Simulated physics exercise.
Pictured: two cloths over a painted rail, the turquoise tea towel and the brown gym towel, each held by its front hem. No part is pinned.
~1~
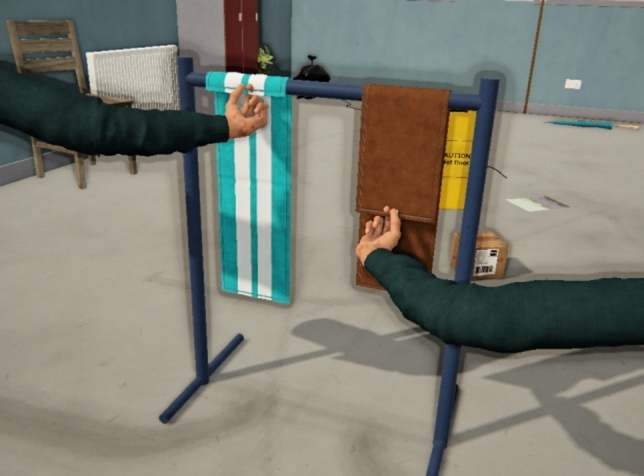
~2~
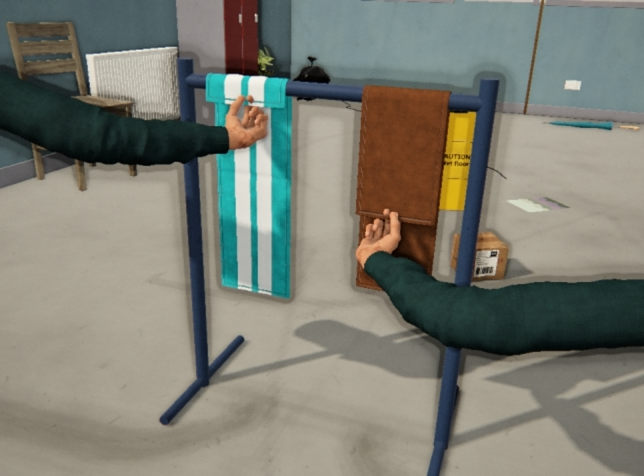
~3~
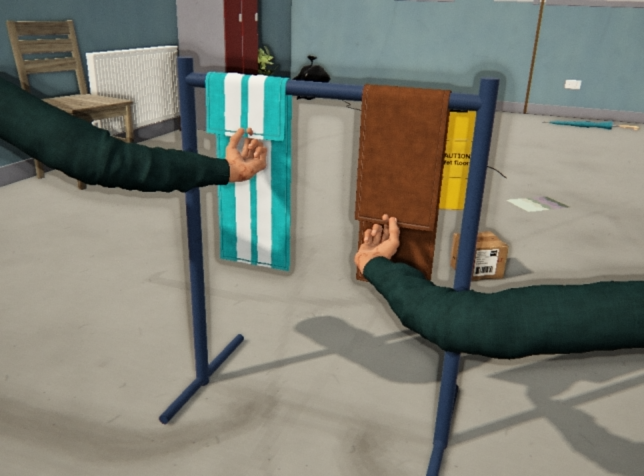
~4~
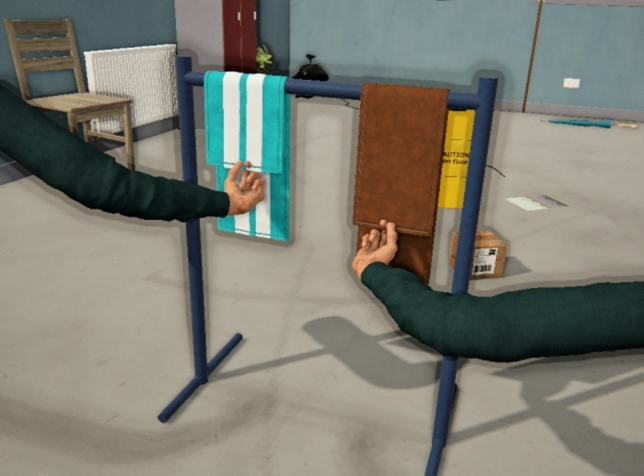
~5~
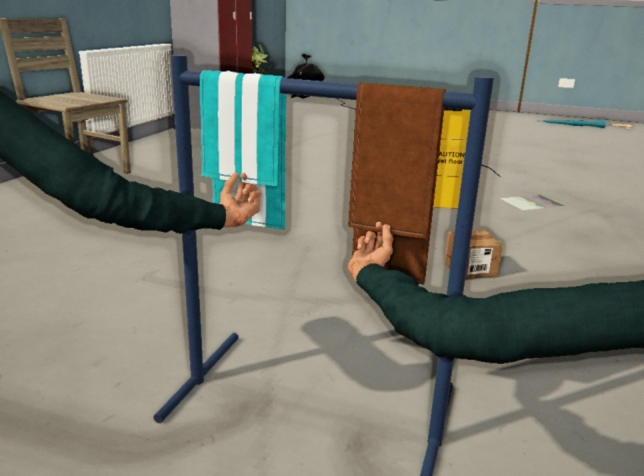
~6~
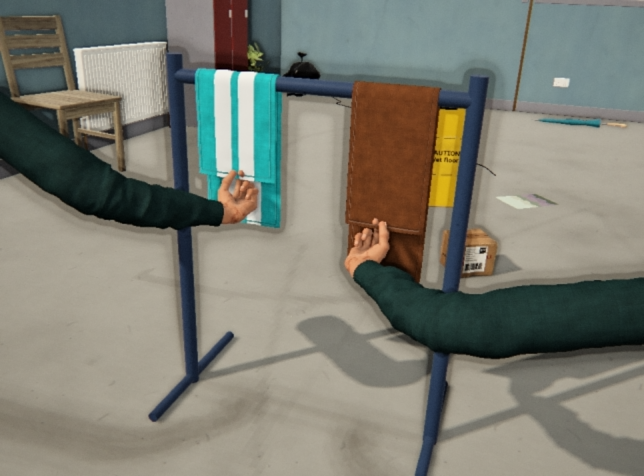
In a room with a concrete-looking floor, a striped turquoise towel and a brown one hang over a blue rail, a hand at each front edge. The left hand draws the turquoise towel's short front down as its back rises, then nearly stills, while the brown towel barely shifts.
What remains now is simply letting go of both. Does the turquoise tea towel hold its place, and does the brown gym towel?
Outcome: The turquoise tea towel hangs on. The brown gym towel hangs on.
Then, 0.38 s past the final frame, tea towel unmoved; gym towel unmoved.
When it is over, tea towel unmoved; gym towel unmoved. The turquoise tea towel stays on and the brown gym towel hangs there.
